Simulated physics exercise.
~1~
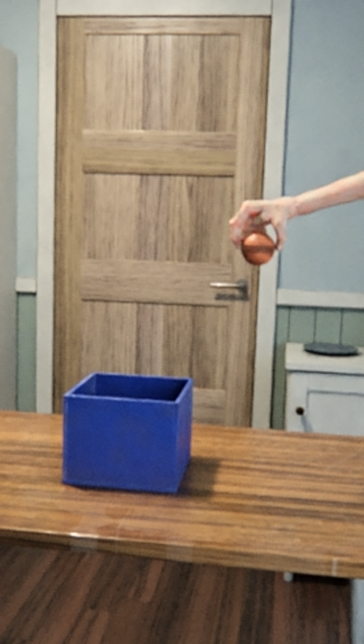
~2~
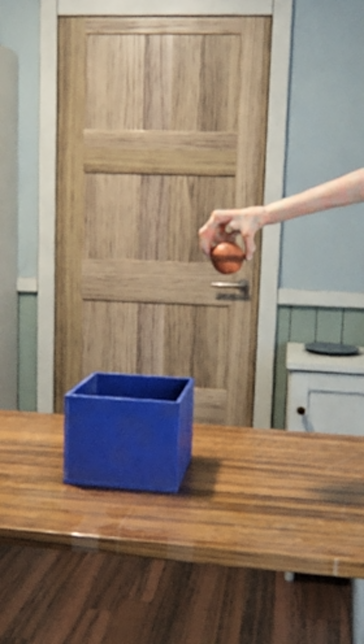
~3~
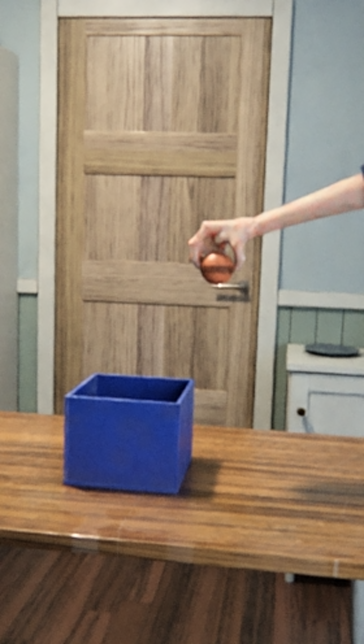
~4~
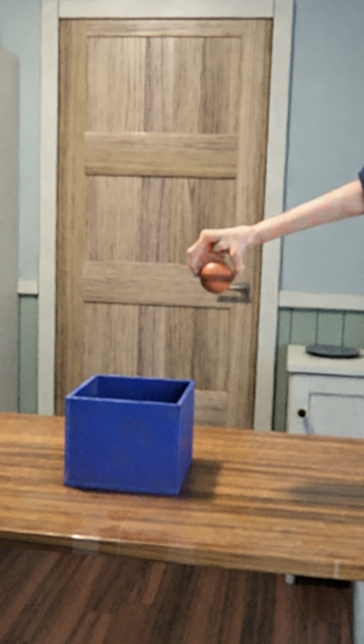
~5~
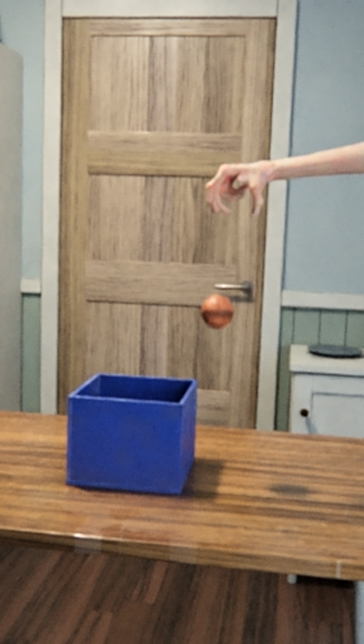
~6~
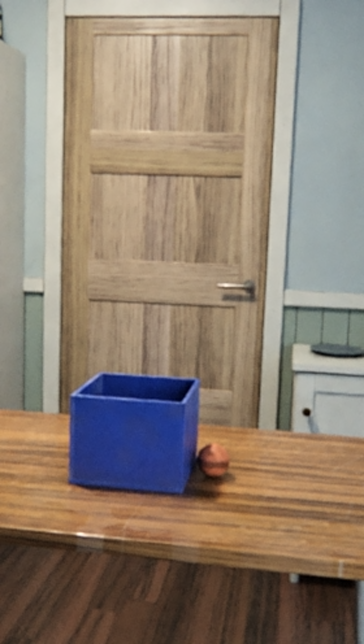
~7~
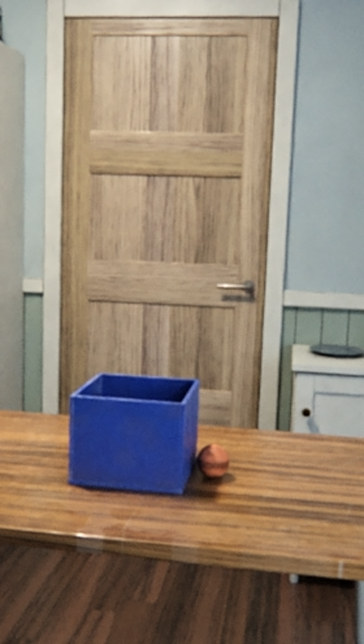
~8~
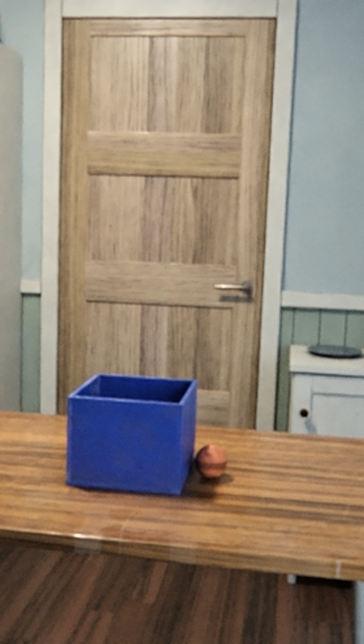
Wooden table before a door, a hand moving an orange ball left and dropping it, the ball landing beside a blue box.
